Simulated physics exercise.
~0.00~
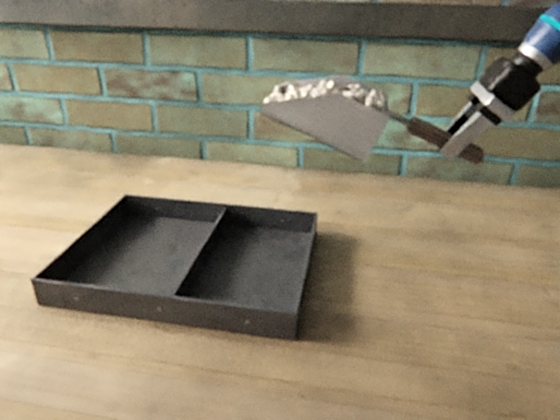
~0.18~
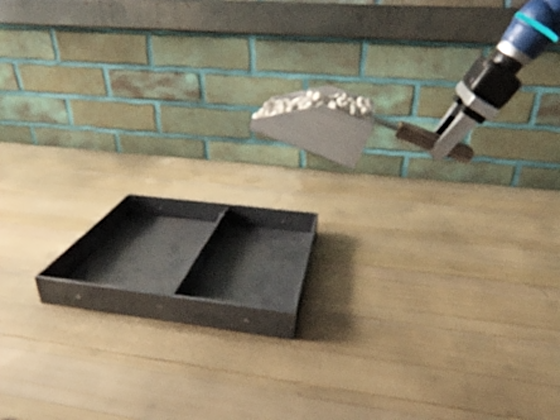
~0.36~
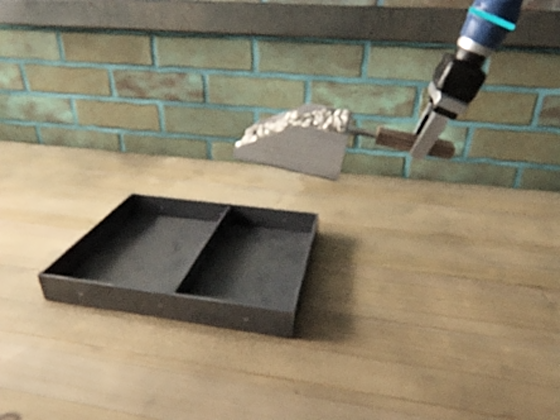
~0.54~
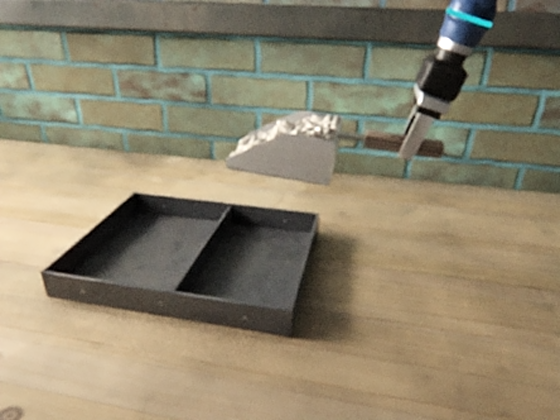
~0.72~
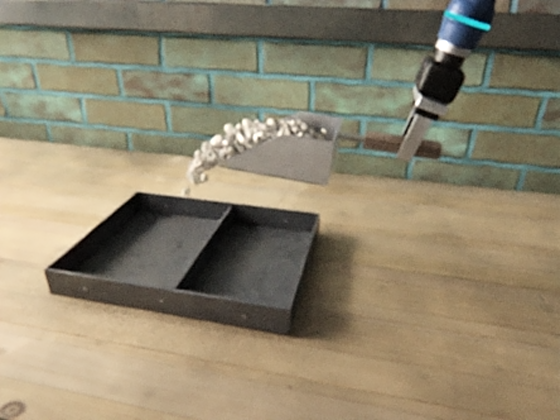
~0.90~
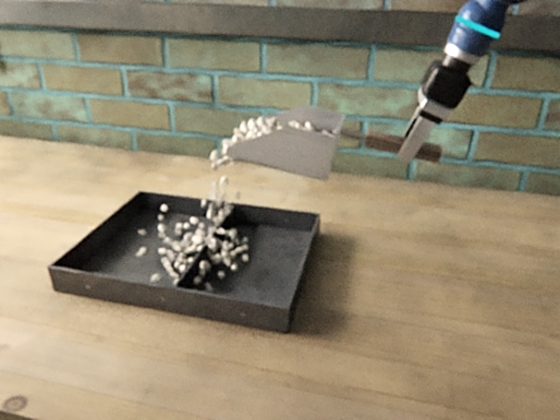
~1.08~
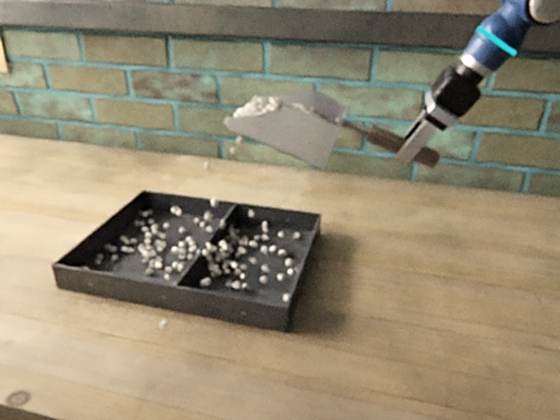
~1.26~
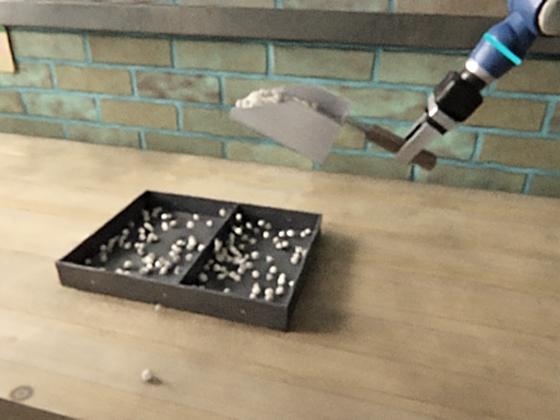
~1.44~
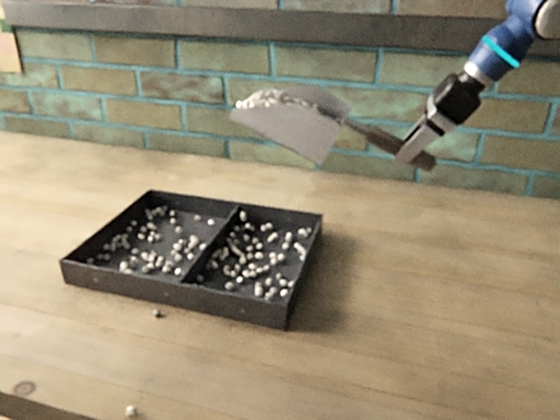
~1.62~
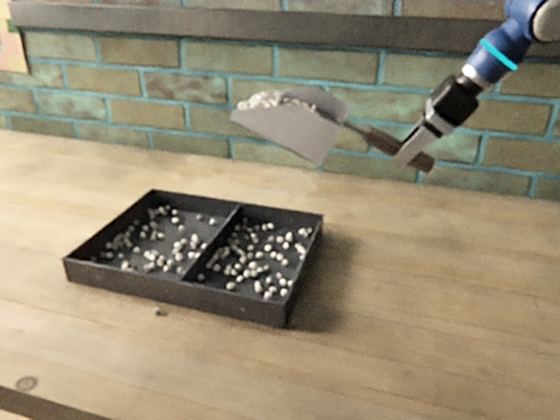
White beads spilled from a scoop held by a robot arm, scattering into both parts of a divided black tray after the scoop moved left and down; it then tipped back, a few beads landed outside, and many stayed in the scoop.
